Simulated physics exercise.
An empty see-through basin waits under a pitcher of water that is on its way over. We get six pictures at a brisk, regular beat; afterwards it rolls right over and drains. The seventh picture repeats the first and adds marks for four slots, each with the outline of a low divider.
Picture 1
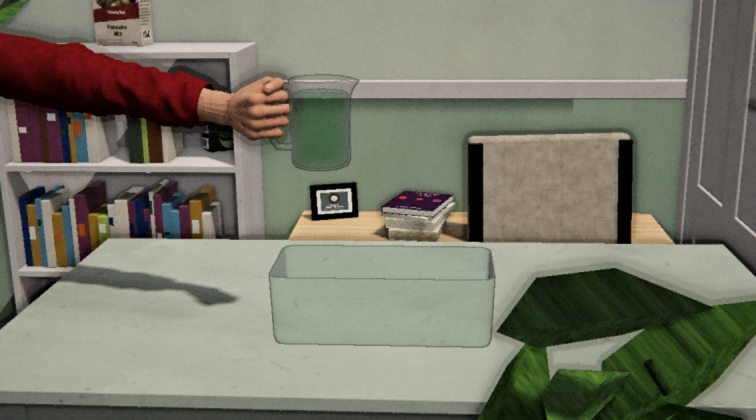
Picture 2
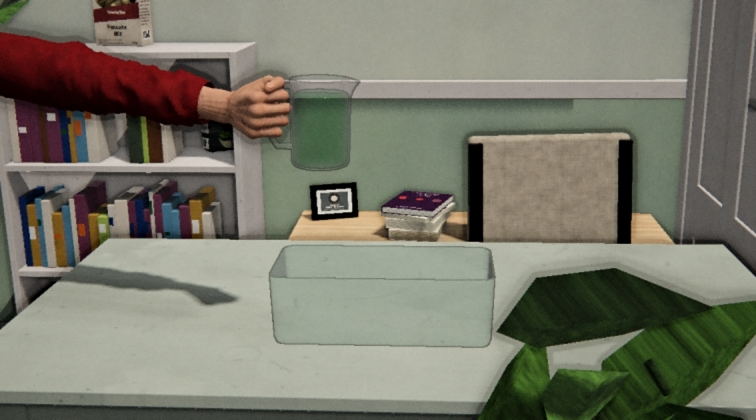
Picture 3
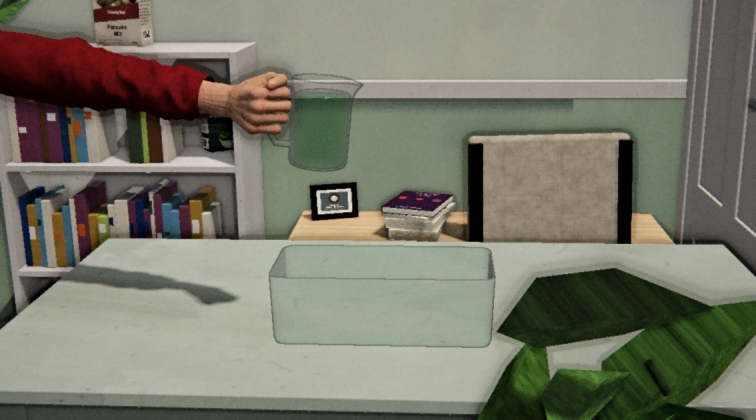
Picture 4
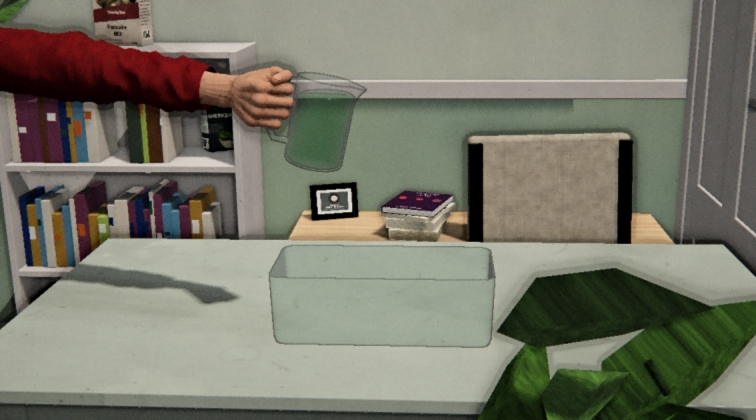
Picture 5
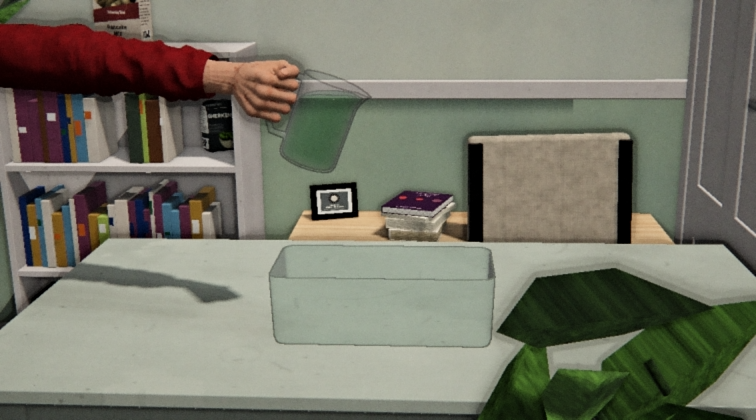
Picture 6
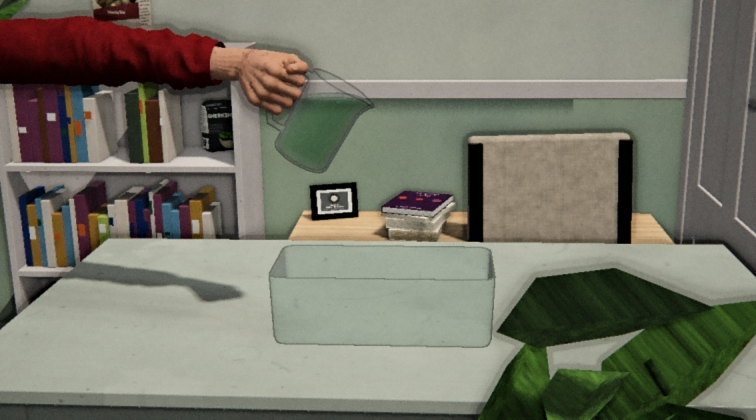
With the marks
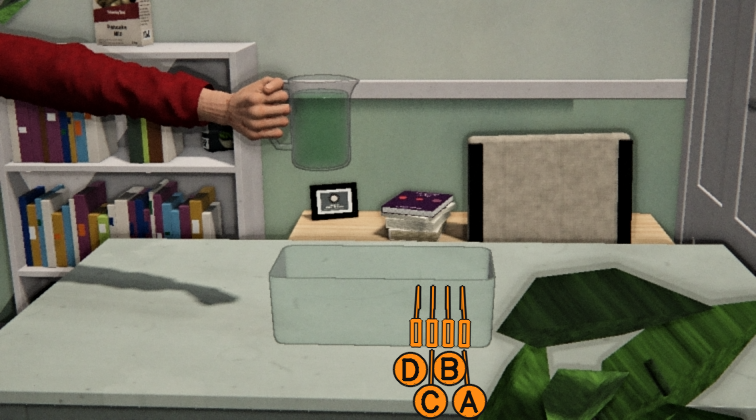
In the video, a hand in a red sleeve holds a clear pitcher of greenish-looking water above an empty see-through basin on a table, first keeping it upright, then gradually tilting it to the right, with no water leaving it.
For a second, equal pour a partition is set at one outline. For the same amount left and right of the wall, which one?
Take C.
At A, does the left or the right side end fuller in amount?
The left side.
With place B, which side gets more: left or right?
The left one.
In orange, A at (464, 351); B at (447, 351); C at (431, 350); D at (415, 350).
With A, about 86 % ends left of the wall and 8 % right of it; 7 % is lost outside.
With B, about 88 % ends left of the wall and 5 % right of it; 7 % is lost outside.
With C, about 51 % ends left of the wall and 47 % right of it.
With D, about 12 % ends left of the wall and 85 % right of it; 3 % is lost outside.
